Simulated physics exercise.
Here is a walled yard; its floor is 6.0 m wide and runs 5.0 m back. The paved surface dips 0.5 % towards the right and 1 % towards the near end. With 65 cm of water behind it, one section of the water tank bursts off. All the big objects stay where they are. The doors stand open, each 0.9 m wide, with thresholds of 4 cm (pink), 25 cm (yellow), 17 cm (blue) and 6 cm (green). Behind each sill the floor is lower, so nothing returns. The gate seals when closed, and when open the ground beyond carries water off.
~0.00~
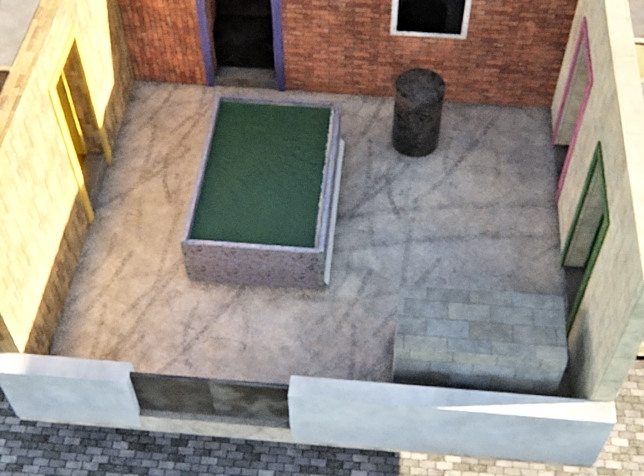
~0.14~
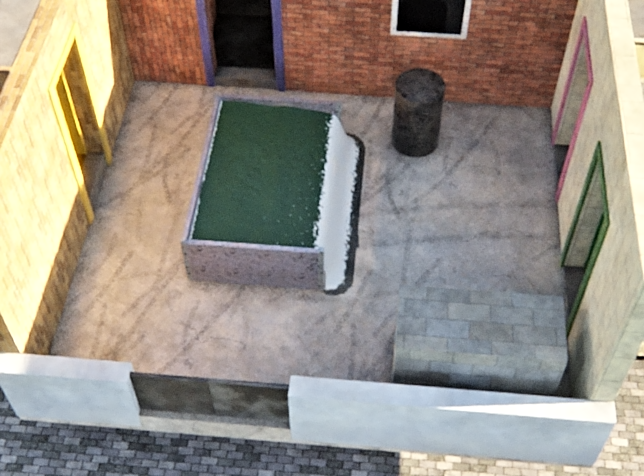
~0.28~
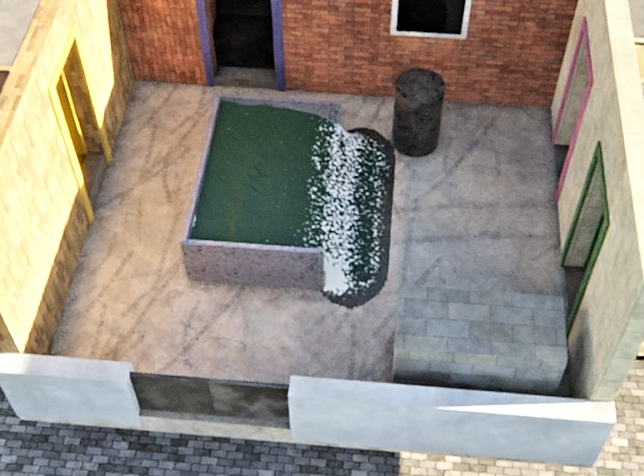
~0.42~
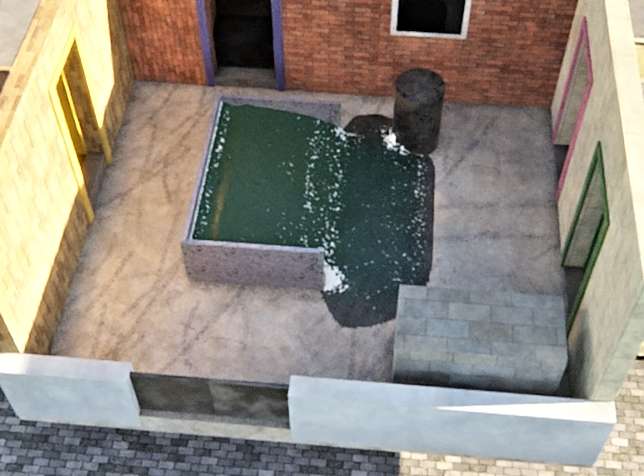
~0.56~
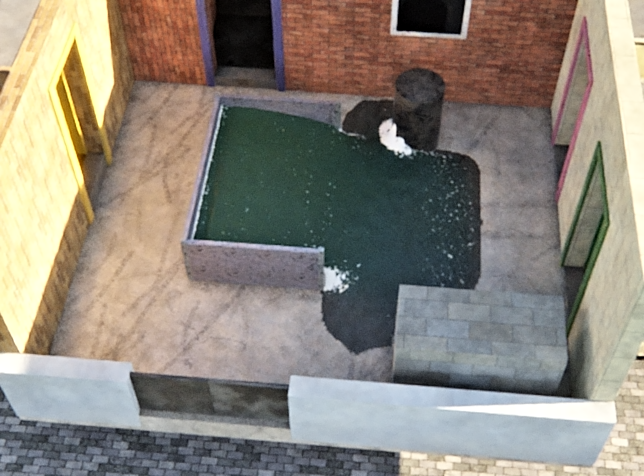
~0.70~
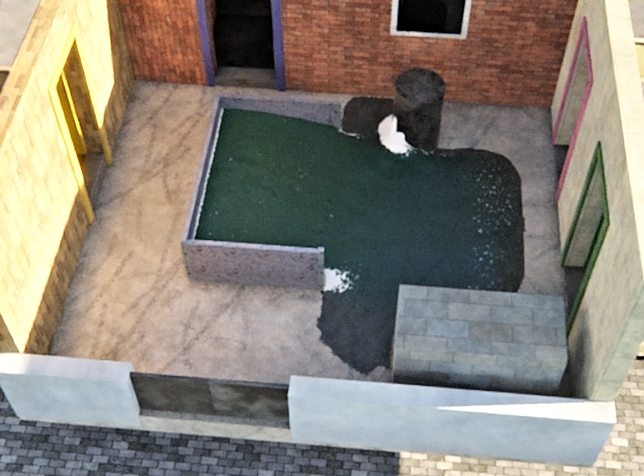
Green water poured out through the open right side of a raised tank in a walled yard, foaming white, then spread across the paving around a dark round pillar and against a pale block.
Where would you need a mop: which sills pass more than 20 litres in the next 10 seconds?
The water let in: At the pink door it passes the limit; at the yellow door it keeps below the limit; at the blue door it does not reach the limit; at the green door it passes the limit.
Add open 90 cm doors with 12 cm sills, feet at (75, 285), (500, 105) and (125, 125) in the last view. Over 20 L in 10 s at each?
In that order: Under, not over, below.
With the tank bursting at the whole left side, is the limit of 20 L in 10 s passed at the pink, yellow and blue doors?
Against that limit: Pink above, yellow over, blue not over.
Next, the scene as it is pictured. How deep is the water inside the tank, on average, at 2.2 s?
Some 15 cm.
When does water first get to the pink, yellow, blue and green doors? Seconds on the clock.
Arrival: Pink 0.9 s, yellow 5.0 s, blue 2.0 s, green 0.9 s.
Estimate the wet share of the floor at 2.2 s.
Near 55 per cent is wet.
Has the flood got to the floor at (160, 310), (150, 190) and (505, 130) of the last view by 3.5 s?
In turn: Dry, still dry, flooded.
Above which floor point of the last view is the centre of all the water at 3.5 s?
Around (433, 239).
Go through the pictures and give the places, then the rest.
In the first frame, still water, 65 cm deep, in the water tank at (266, 172).
In the second frame, water pours out at (328, 197) and has run 1.3 m, to (345, 137); typically 9 cm deep outside, 65 cm at the water tank's back.
In the third frame, water pours out at (328, 200) and has run 1.5 m, to (371, 135); typically 12 cm deep outside, 64 cm at the water tank's back.
In the fourth frame, water pours out at (328, 201) and has run 1.8 m, to a hidden place; typically 11 cm deep outside, 57 cm at the water tank's back.
In the fifth frame, the front is at a hidden place, 2.1 m from the gap at (328, 202); 5.3 m2 of floor is under water; 56 cm left at the back of the water tank.
In the sixth frame, the front is at (512, 175), 2.5 m from the gap at (328, 202); 7.0 m2 of floor is under water; 53 cm left at the back of the water tank.
After 1.4 s water covers 45 % of the floor and is deepest (44 cm) near (542, 215); pink door 15 cm at the sill, 44 L in, yellow door not reached, blue door not reached, green door 19 cm at the sill, 41 L in.
After 2.2 s water covers 55 % of the floor and is deepest (40 cm) near (563, 322); pink door 23 cm at the sill, 160 L in, yellow door not reached, blue door 1 cm at the sill, 0 L in, green door 30 cm at the sill, 176 L in.
After 3.5 s water covers 60 % of the floor and is deepest (26 cm) near (570, 418); pink door 16 cm at the sill, 283 L in, yellow door not reached, blue door 2 cm at the sill, 0 L in, green door 21 cm at the sill, 347 L in.
After 6.0 s water covers 90 % of the floor and is deepest (14 cm) near (441, 338); pink door 10 cm at the sill, 367 L in, yellow door 1 cm at the sill, 0 L in, blue door 4 cm at the sill, 0 L in, green door 11 cm at the sill, 437 L in.
After 10.0 s water covers 95 % of the floor and is deepest (10 cm) near (80, 259); pink door 5 cm at the sill, 404 L in, yellow door 6 cm at the sill, 0 L in, blue door 3 cm at the sill, 0 L in, green door 8 cm at the sill, 465 L in.
